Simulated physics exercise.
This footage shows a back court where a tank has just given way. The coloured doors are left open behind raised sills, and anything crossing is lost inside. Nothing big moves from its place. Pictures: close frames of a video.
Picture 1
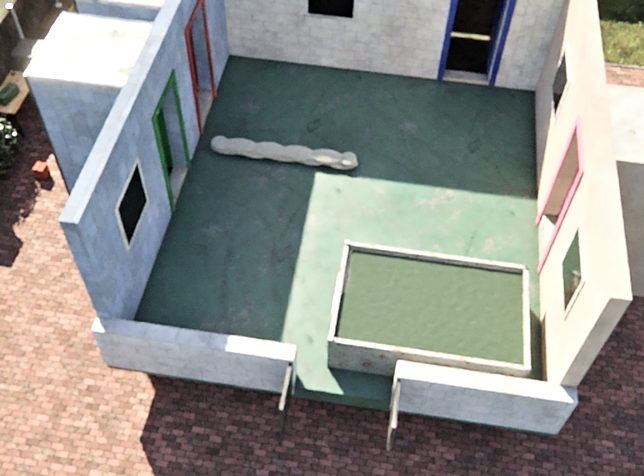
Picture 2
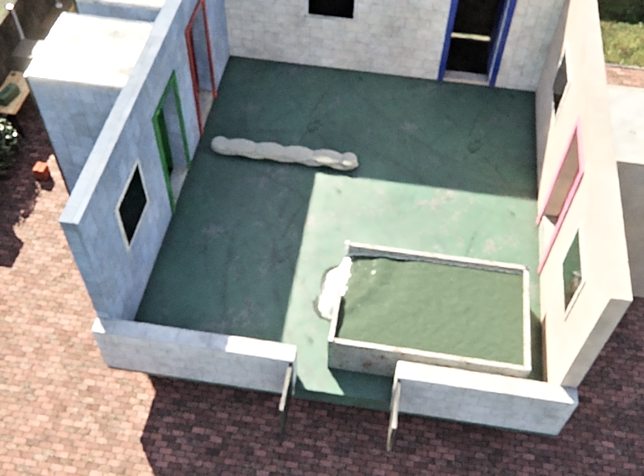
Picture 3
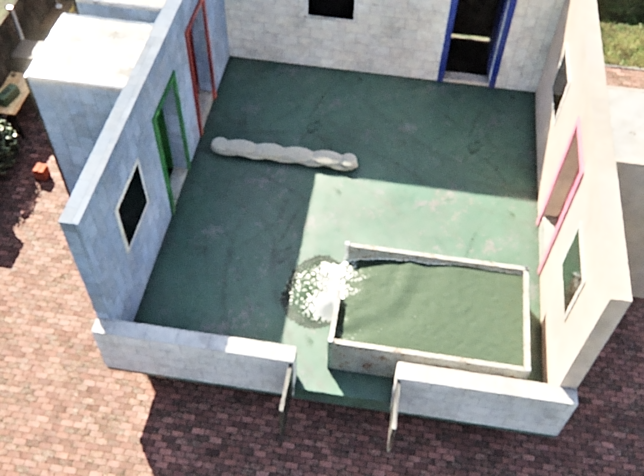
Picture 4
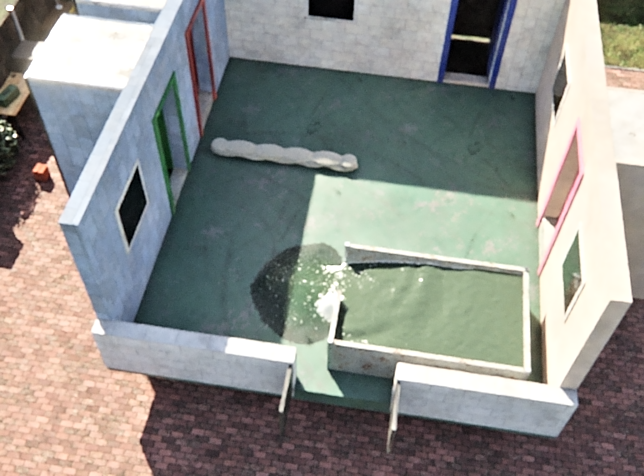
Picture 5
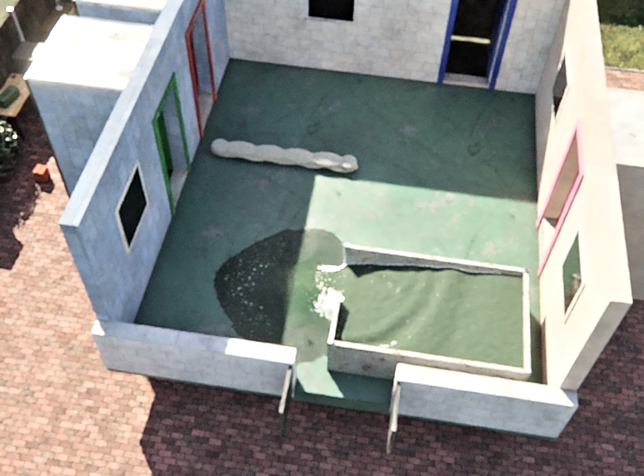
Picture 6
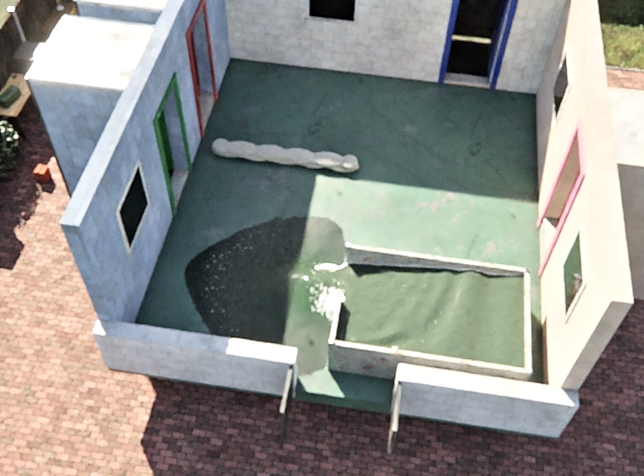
Water bursts from the left side of a rectangular tank and spreads leftward across the green floor.
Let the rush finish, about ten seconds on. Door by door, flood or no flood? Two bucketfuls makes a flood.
In the end the blue door will most likely keep inside the limit; the red door will most likely keep inside the limit; the green door will most likely go past the limit; the pink door will most likely keep inside the limit.
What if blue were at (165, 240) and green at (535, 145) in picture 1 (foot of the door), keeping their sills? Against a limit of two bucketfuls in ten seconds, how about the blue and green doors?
Well, the blue door overflows, but the green door falls below the limit.
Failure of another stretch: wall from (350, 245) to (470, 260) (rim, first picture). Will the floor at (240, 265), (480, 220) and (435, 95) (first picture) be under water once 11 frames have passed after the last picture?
Taken in turn they're unwetted, swamped and swamped.
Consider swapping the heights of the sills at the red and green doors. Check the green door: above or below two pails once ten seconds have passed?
Outcome at green door: It remains short of it.
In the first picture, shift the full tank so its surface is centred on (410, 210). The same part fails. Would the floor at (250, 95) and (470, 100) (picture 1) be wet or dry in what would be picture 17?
One after the other: Reached, untouched.
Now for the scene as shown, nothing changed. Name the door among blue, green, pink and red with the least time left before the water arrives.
Call: The green one.
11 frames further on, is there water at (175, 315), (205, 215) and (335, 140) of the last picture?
The three points read soaked through, soaked through and clear.
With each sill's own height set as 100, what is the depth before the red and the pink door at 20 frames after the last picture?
Around 30 in a hundred for the first and 0 in a hundred for the second.
A moment on, water covers 25 % of the floor; the blue door not reached, the red door not reached, the green door wet at the sill, nothing in, the pink door not reached.
Next, water covers 30 % of the floor; the blue door not reached, the red door wet at the sill, nothing in, the green door under two buckets in, the pink door not reached.
Then, water covers 35 % of the floor; the blue door not reached, the red door wet at the sill, nothing in, the green door over two buckets in, the pink door not reached.
Later, water covers 55 % of the floor; the blue door not reached, the red door wet at the sill, nothing in, the green door far over two buckets in, the pink door not reached.
In the end, water covers 85 % of the floor; the blue door wet at the sill, nothing in, the red door wet at the sill, nothing in, the green door far over two buckets in, the pink door wet at the sill, nothing in.
